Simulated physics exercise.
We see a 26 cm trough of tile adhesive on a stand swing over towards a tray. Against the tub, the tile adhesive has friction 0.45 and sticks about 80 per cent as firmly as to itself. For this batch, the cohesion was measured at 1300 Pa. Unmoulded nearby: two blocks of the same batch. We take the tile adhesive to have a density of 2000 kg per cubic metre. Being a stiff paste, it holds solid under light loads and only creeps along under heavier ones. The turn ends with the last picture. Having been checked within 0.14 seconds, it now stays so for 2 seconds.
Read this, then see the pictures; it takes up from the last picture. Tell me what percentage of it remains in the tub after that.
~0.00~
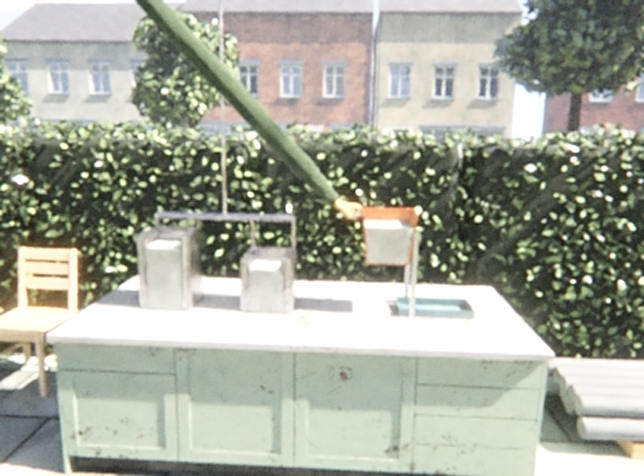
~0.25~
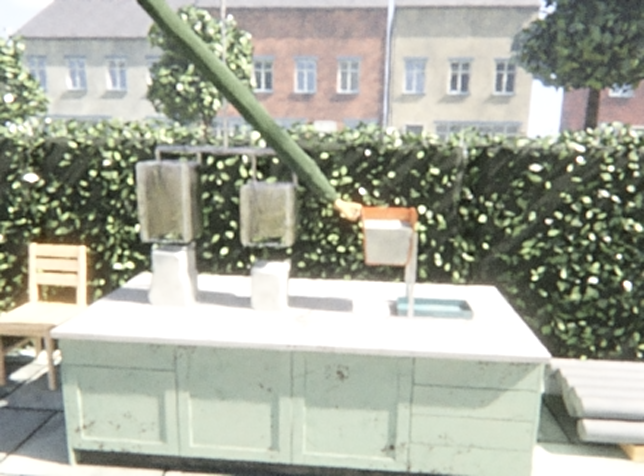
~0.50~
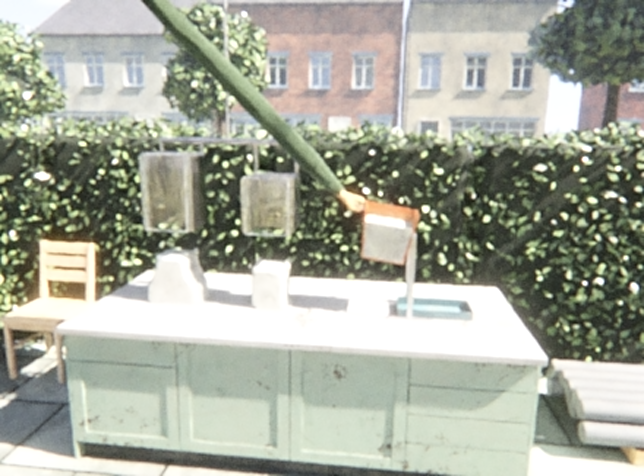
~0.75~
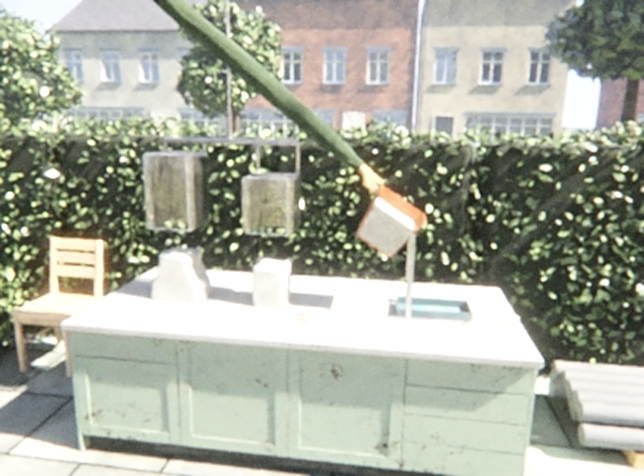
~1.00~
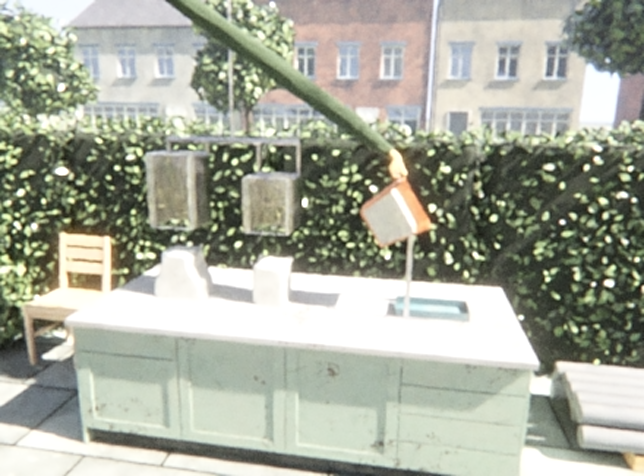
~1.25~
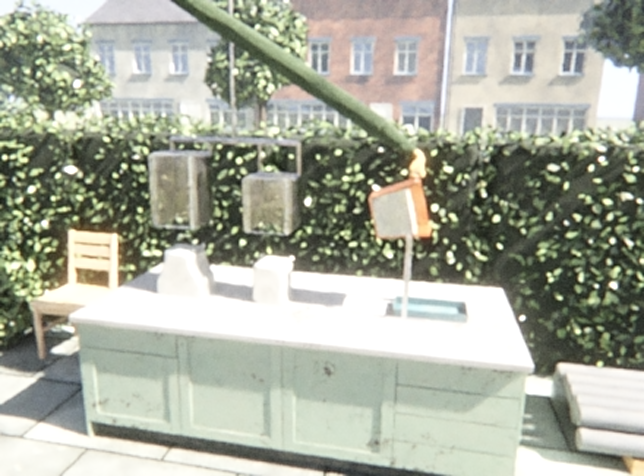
Some 100 percent remains in the tub.
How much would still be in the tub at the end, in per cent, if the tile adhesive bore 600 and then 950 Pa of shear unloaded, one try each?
Result: 100 % for the first case, 100 % for the second.
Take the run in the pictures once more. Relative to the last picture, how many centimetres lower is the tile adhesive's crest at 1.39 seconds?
Roughly 0 cm.
After 1.39 s, the tub is at 76 degrees and holds 100 %.
After 1.56 s, the tub is at 76 degrees and holds 100 %.
After 1.73 s, the tub is at 76 degrees and holds 100 %.
After 1.90 s, the tub is at 76 degrees and holds 100 %.
After 3.25 s, at the end, the tub is at 76 degrees and holds 100 %.
